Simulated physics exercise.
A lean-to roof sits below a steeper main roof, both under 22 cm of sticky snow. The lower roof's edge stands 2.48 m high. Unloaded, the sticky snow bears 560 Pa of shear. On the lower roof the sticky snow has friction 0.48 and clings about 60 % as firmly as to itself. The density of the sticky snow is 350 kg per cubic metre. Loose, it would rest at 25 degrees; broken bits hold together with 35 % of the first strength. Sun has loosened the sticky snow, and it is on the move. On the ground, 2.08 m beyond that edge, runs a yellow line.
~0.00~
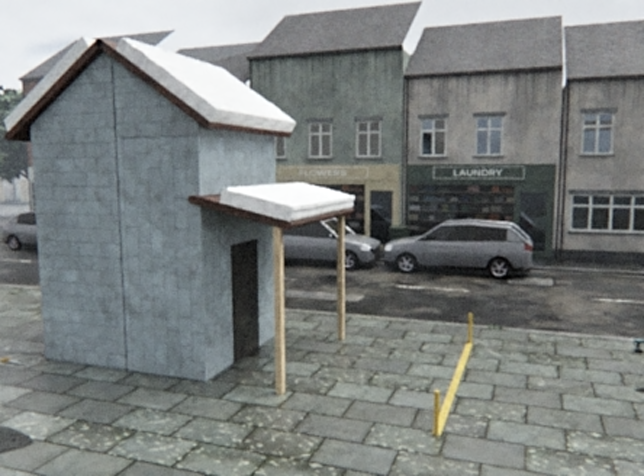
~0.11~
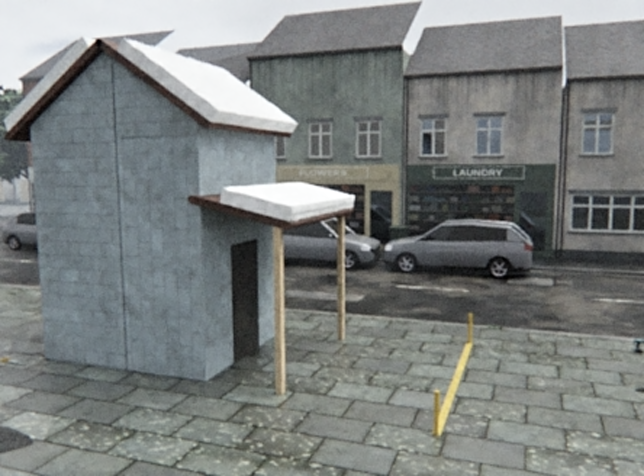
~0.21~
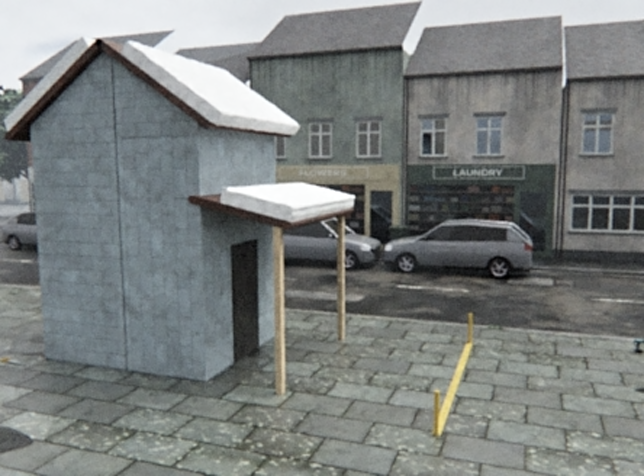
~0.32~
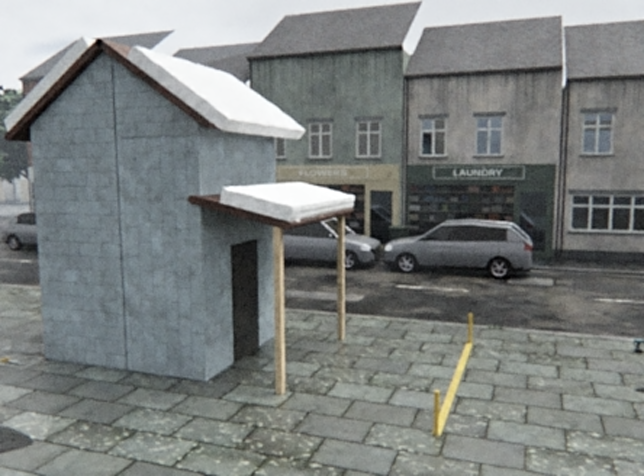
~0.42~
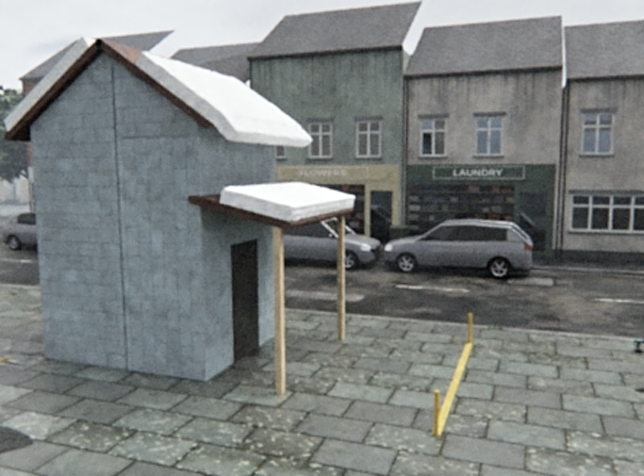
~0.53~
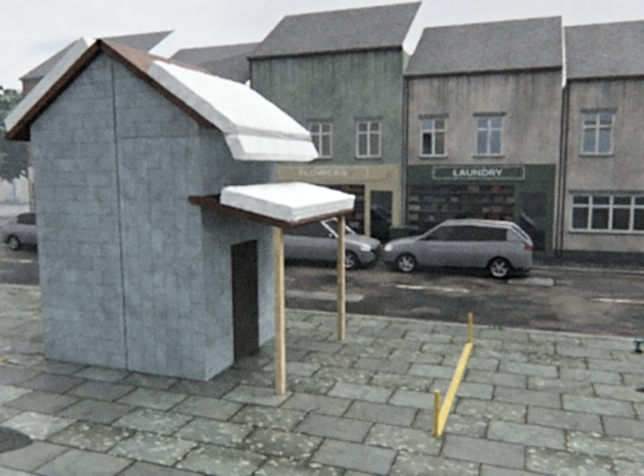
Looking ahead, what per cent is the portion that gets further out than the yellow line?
Close to 29 per cent.
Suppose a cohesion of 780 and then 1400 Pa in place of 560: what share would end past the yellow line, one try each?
In that order: 25 %, 5 %.
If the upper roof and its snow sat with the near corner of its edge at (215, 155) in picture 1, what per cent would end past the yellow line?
In that case some 4 per cent.
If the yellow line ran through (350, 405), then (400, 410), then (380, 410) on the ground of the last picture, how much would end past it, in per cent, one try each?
In that order: 60 %, 45 %, 50 %.
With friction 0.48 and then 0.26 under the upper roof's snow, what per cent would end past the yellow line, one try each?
In that order: 1 %, 20 %.
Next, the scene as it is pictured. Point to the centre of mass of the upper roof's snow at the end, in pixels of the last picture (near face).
Around (425, 380).
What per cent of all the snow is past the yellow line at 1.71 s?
About 10 %.
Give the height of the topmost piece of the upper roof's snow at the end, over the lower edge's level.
Roughly 0.5 m.
After 1.07 s, none is below the lower edge and 0 % is past the line.
After 1.71 s, 65 % is below the lower edge and 10 % is past the line.
After 2.36 s, 65 % is below the lower edge and 29 % is past the line.
After 3.00 s, 65 % is below the lower edge and 29 % is past the line.
After 3.10 s, 65 % is below the lower edge and 29 % is past the line.
